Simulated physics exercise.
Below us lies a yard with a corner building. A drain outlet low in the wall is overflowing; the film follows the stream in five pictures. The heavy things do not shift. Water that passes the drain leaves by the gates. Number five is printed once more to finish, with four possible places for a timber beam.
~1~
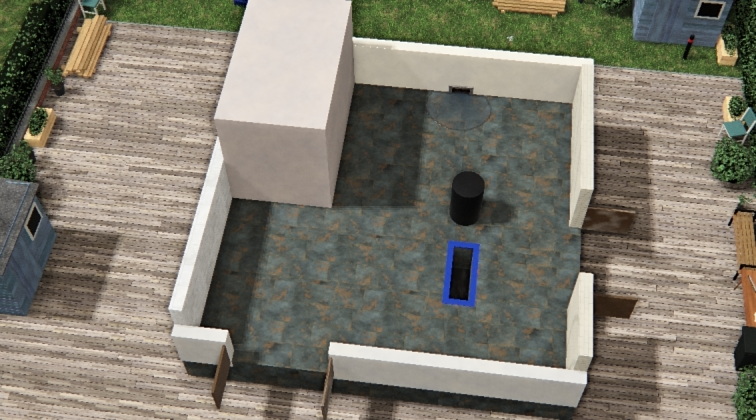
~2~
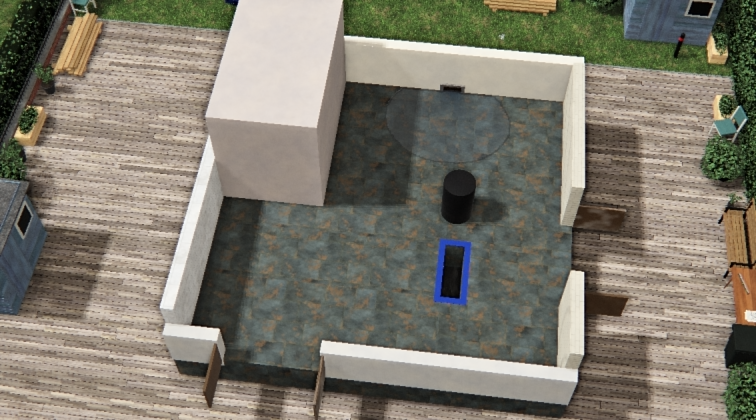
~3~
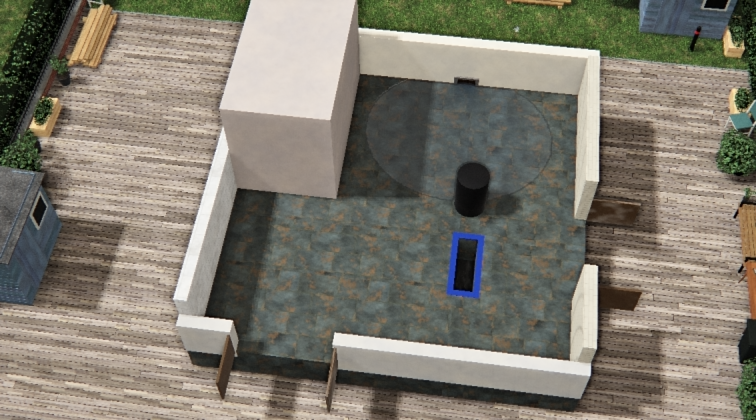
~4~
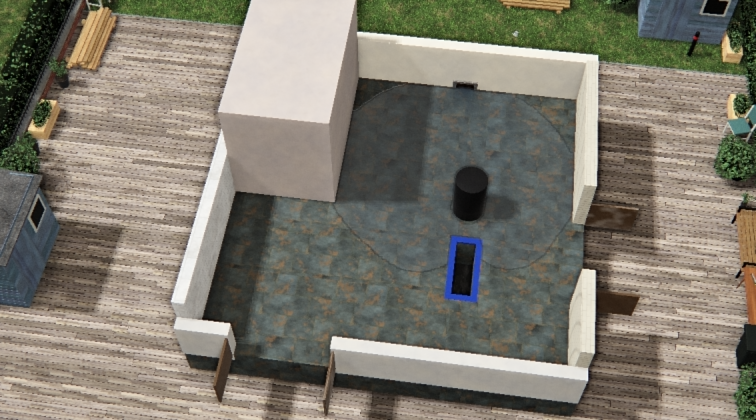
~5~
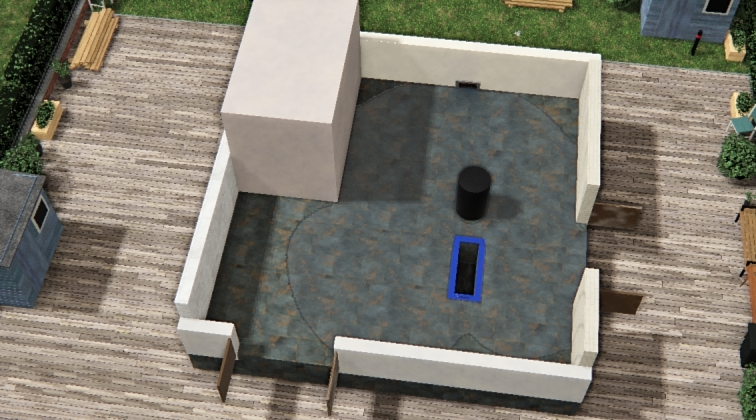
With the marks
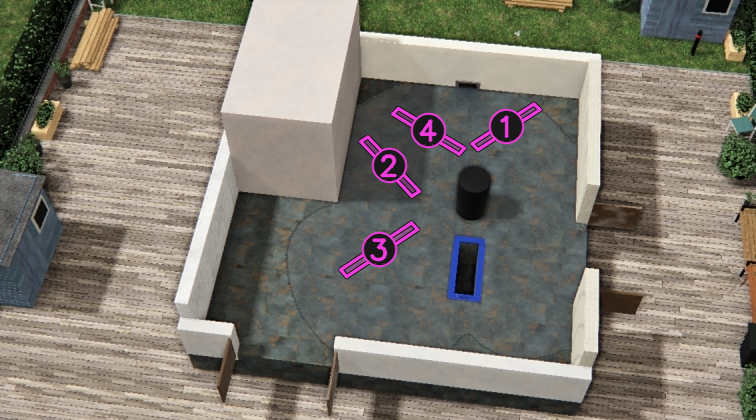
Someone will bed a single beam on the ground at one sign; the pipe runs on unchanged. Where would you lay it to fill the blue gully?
Spot 2 does it best.
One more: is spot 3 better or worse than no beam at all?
Worse.
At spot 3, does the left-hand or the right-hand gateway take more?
More leaves on the left.
In magenta, 1 from (475, 146) to (536, 106); 2 from (364, 139) to (415, 193); 3 from (343, 273) to (414, 226); 4 from (395, 111) to (461, 151).
For spot 1, about 19 % of the stream goes into the blue gully, about 78 % out by the gates.
For spot 2, about 29 % of the stream goes into the blue gully, about 69 % out by the gates.
For spot 3, about 16 % of the stream goes into the blue gully, about 82 % out by the gates.
For spot 4, about 16 % of the stream goes into the blue gully, about 82 % out by the gates.
